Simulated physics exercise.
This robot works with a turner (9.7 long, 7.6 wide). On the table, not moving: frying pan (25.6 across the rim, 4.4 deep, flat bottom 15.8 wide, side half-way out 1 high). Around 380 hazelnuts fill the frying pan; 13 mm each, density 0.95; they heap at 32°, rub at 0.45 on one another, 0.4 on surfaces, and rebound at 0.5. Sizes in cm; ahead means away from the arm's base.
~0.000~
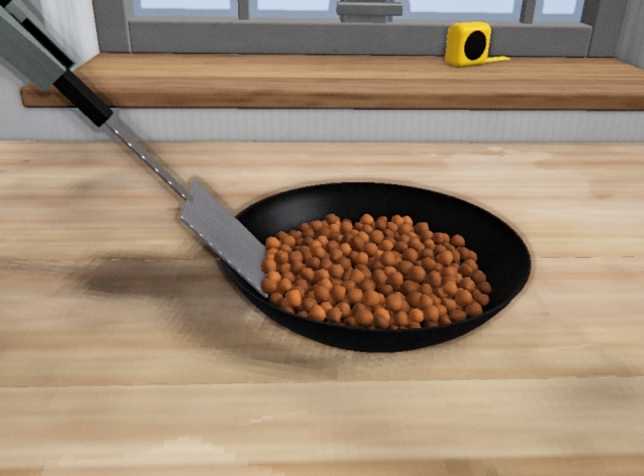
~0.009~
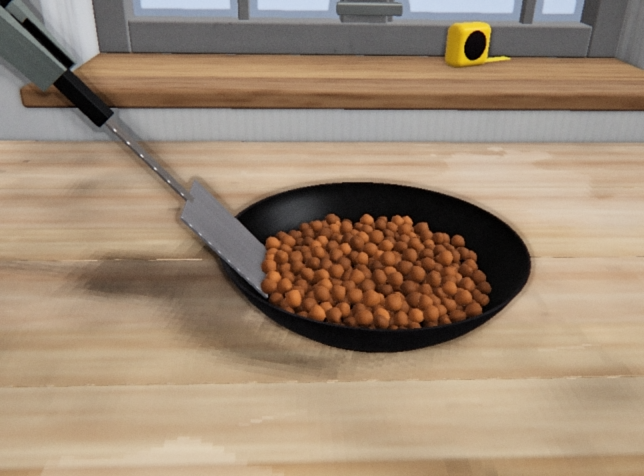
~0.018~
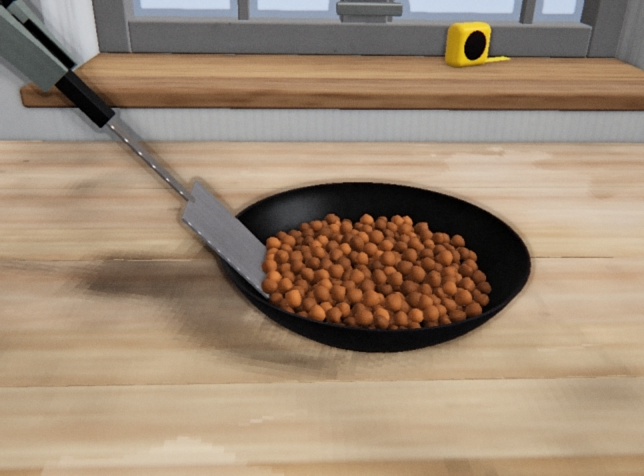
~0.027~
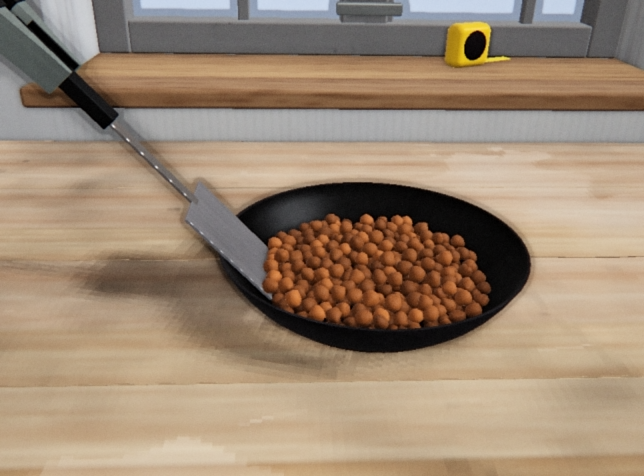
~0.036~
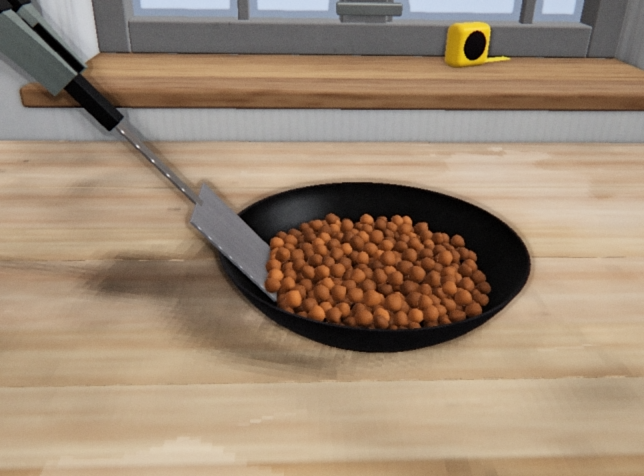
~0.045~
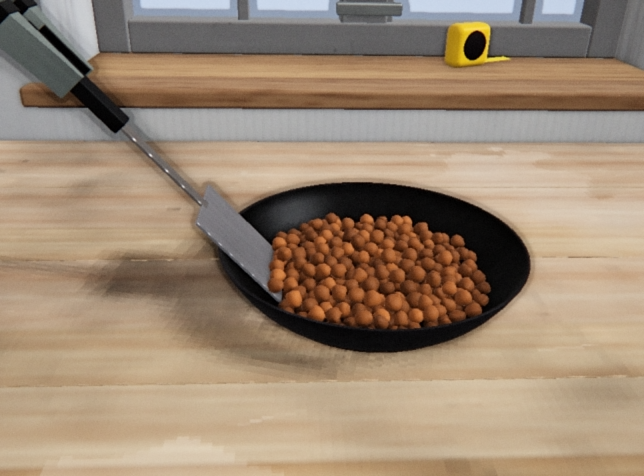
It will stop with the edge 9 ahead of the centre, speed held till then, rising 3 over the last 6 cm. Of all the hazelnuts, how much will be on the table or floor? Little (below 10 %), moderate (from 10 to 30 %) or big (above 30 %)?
A moderate share, from 10 to 30 %, ends on the table or floor.
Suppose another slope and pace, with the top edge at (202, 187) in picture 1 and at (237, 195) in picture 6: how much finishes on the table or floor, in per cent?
About 35 per cent.
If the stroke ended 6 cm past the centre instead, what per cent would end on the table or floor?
It would be near 0 per cent.
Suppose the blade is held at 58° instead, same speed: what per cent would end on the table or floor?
Then about 15 per cent.
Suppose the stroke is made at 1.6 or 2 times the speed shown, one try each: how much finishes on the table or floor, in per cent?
Some 30 and 25 per cent.
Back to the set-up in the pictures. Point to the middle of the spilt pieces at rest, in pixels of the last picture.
Near (604, 290).
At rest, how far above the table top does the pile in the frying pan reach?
Some 5.5 cm.
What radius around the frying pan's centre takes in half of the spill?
Roughly 22 cm.
After 0.18 s, sloping 49°, highest piece 5 above the table; 380 in the frying pan.
After 0.32 s, sloping 49°, highest piece 6 above the table; 380 in the frying pan.
After 0.58 s, sloping 49°, highest piece 7 above the table; 322 in the frying pan, 55 on the table or floor, 3 on the blade or in flight.
After 1.63 s, sloping 49°, highest piece 5 above the table; 320 in the frying pan, 60 on the table or floor.
In the end, 320 in the frying pan, 60 on the table or floor. That is 16 % on the table or floor.
